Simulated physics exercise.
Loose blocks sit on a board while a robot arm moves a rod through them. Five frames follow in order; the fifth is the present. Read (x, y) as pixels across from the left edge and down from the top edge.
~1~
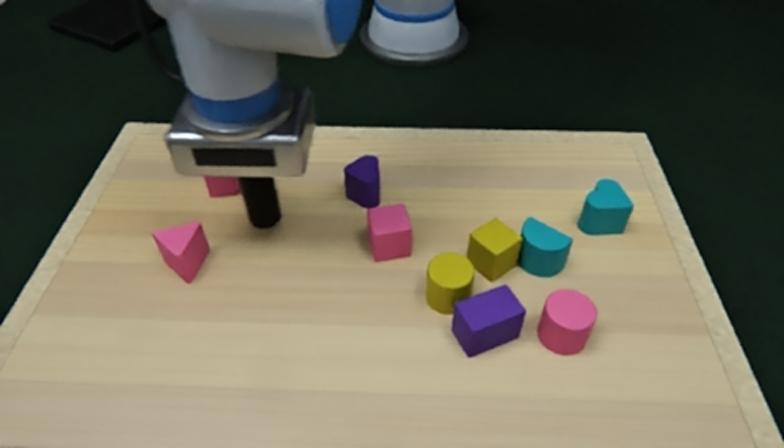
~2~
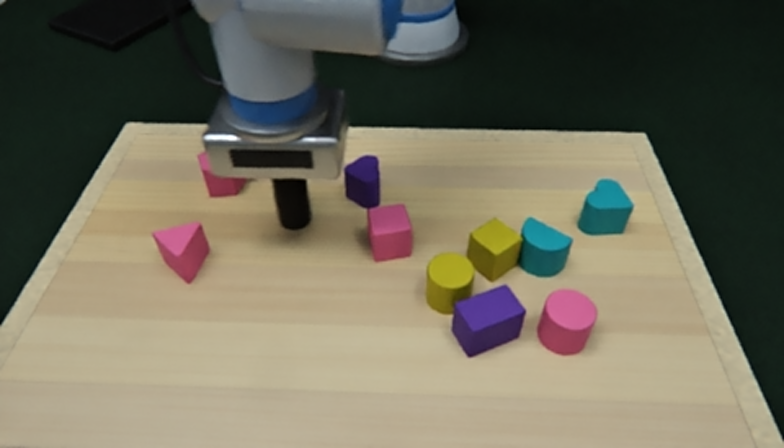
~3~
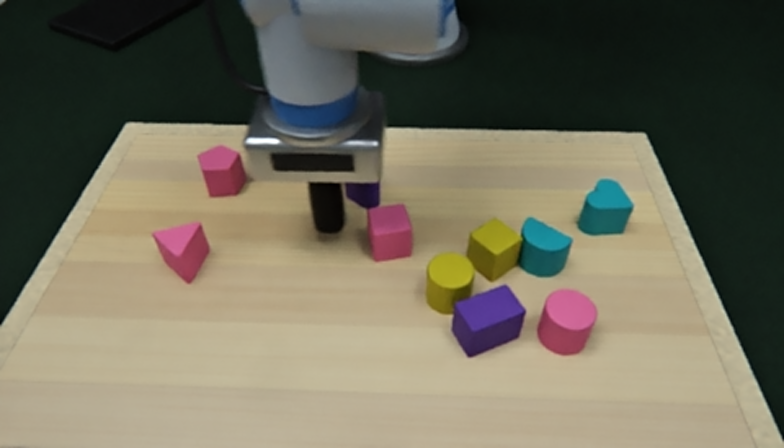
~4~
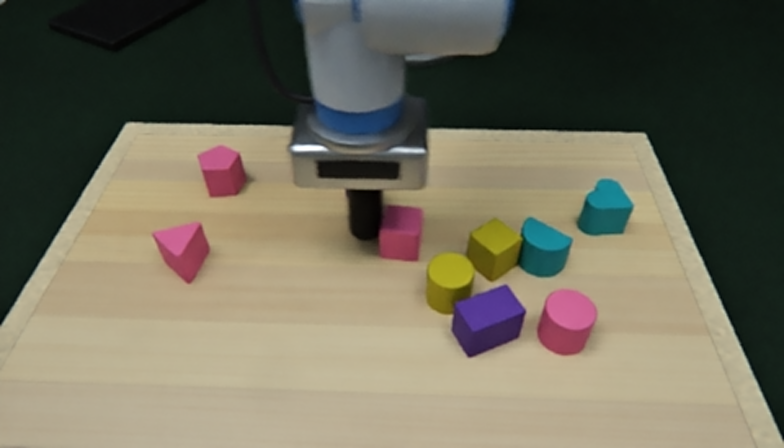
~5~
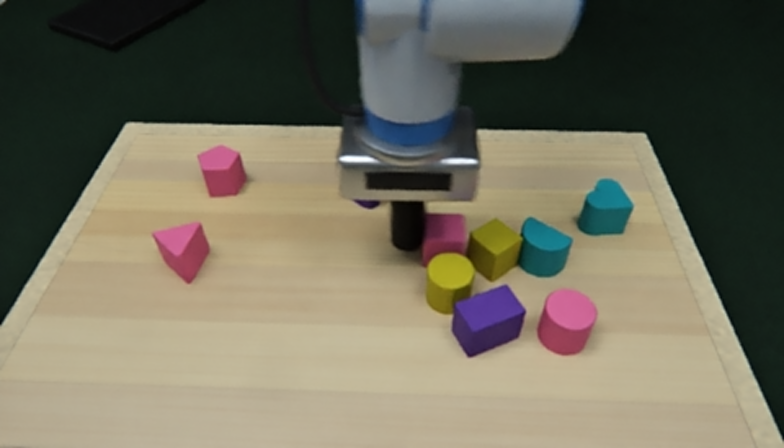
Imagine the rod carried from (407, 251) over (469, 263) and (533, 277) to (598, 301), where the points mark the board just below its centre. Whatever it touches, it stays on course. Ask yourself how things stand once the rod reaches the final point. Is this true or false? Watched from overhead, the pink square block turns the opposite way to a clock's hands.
False - the claim does not hold.
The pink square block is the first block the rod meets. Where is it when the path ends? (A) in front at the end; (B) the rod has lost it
A - in front at the end.
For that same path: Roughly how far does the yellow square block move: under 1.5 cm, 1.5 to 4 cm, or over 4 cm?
More than 4 cm.
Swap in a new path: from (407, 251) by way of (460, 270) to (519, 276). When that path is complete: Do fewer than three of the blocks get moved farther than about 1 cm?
I believe not.
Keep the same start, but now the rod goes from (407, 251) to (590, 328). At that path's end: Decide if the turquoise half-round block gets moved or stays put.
It does get moved.
On the path given first. One third of the way, rod at (471, 252); pink square block at (511, 247), turned 30° clockwise; yellow square block at (553, 256), turned 20° anticlockwise; turquoise half-round block at (570, 232), turned 25° anticlockwise.
Two thirds of the way, rod at (536, 265); pink square block at (578, 266), turned 30° clockwise; yellow square block at (622, 278), turned 20° anticlockwise; turquoise half-round block at (571, 232), turned 25° anticlockwise.
At the end, rod at (603, 289); pink square block at (651, 292), turned 30° clockwise; yellow circular block unmoved; yellow square block at (697, 308), turned 15° anticlockwise; turquoise half-round block at (573, 231), turned 30° anticlockwise.
